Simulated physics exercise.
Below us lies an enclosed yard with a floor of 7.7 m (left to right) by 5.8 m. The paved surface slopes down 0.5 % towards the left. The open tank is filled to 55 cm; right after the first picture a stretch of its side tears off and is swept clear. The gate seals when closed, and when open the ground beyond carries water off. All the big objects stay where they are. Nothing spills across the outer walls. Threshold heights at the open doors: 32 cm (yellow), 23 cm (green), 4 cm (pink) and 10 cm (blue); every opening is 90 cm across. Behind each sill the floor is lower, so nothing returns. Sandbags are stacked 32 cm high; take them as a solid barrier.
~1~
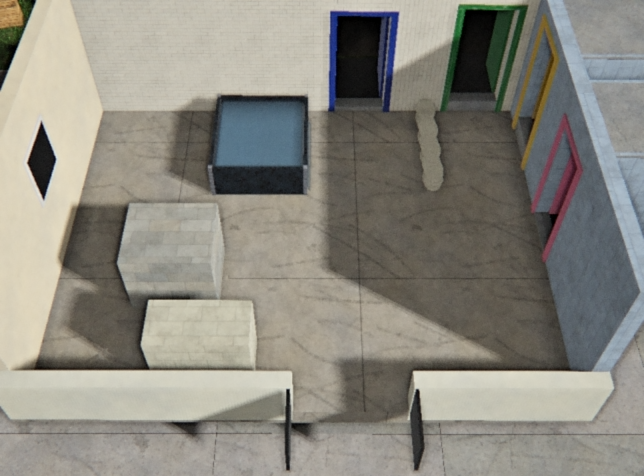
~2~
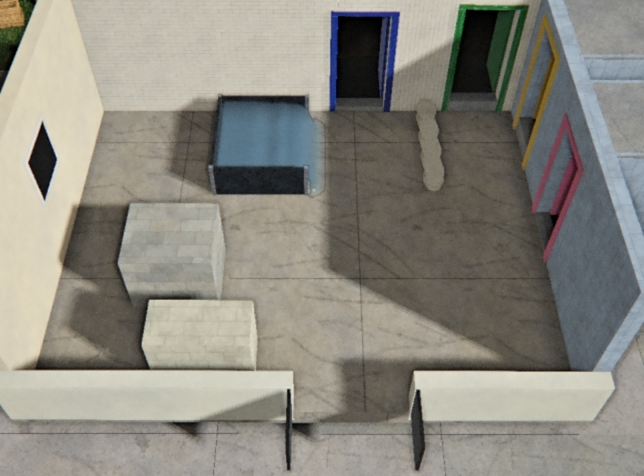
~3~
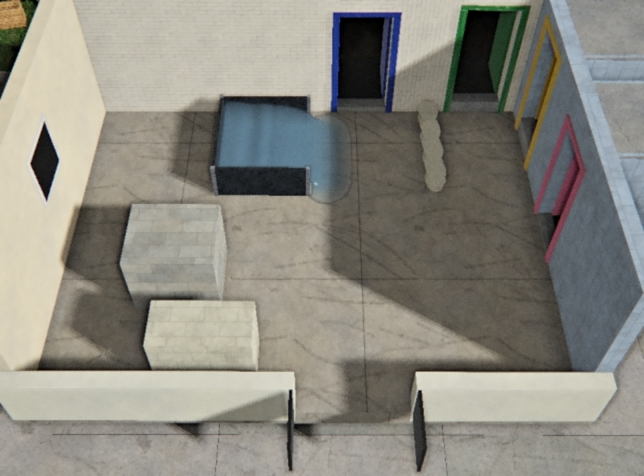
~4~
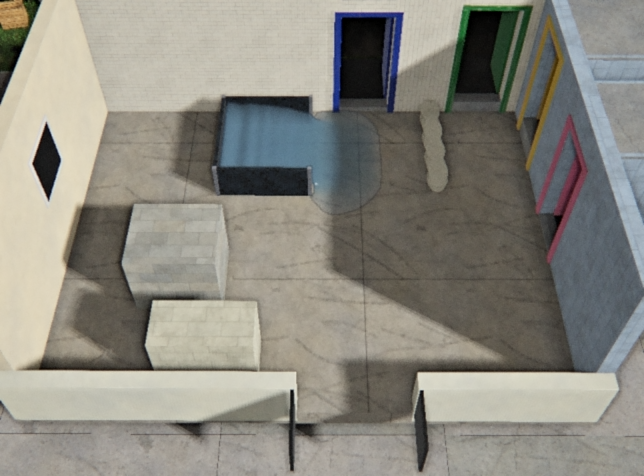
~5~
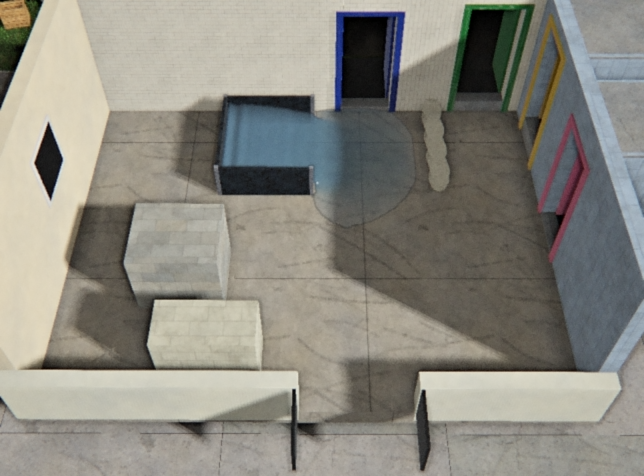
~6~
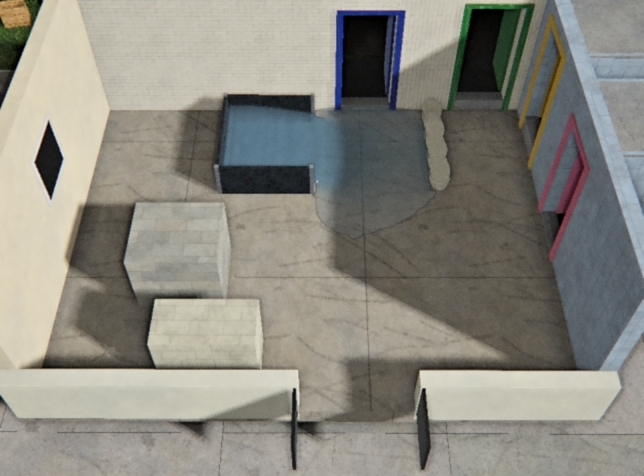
Water pours from the right side of an open tank and spreads across the yard floor to the sandbags.
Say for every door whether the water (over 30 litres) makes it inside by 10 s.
Door by door: At the yellow door it keeps below the limit; at the green door it does not reach the limit; at the pink door it does not reach the limit; at the blue door it exceeds the limit.
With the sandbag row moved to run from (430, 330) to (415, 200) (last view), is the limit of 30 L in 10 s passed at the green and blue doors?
Against that limit: Green under, blue under.
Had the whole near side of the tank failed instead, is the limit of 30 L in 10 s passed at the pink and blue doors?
Against that limit: Pink under, blue under.
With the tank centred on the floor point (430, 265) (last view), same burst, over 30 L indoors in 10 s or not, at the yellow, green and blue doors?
Then: Yellow below, green not over, blue not over.
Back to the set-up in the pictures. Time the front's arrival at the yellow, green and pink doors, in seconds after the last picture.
Arrival: Yellow 1.6 s, green 0.5 s, pink 1.0 s.
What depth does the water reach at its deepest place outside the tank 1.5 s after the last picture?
Up to some 28 cm.
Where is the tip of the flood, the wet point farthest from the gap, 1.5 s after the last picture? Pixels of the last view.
Around (553, 288).
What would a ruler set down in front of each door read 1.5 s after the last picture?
Depths in cm: Yellow 2, green 3, pink 6, blue 20.
Then, 0.7 s after the last picture water covers 20 % of the floor and is deepest (39 cm) near (408, 112); yellow door not reached, green door 3 cm at the sill, 0 L in, pink door not reached, blue door 14 cm at the sill, 1 L in.
Then, 1.5 s after the last picture water covers 25 % of the floor and is deepest (28 cm) near (417, 112); yellow door not reached, green door 3 cm at the sill, 0 L in, pink door 6 cm at the sill, 1 L in, blue door 20 cm at the sill, 17 L in.
Then, 2.8 s after the last picture water covers 40 % of the floor and is deepest (21 cm) near (578, 395); yellow door 3 cm at the sill, 0 L in, green door 1 cm at the sill, 0 L in, pink door 4 cm at the sill, 8 L in, blue door 14 cm at the sill, 62 L in.
Then, 5.3 s after the last picture water covers 60 % of the floor and is deepest (8 cm) near (417, 328); yellow door 1 cm at the sill, 0 L in, green door 1 cm at the sill, 0 L in, pink door 2 cm at the sill, 9 L in, blue door 5 cm at the sill, 69 L in.
Then, 9.3 s after the last picture water covers 75 % of the floor and is deepest (8 cm) near (417, 112); yellow door 2 cm at the sill, 0 L in, green door 1 cm at the sill, 0 L in, pink door 3 cm at the sill, 9 L in, blue door 4 cm at the sill, 69 L in.
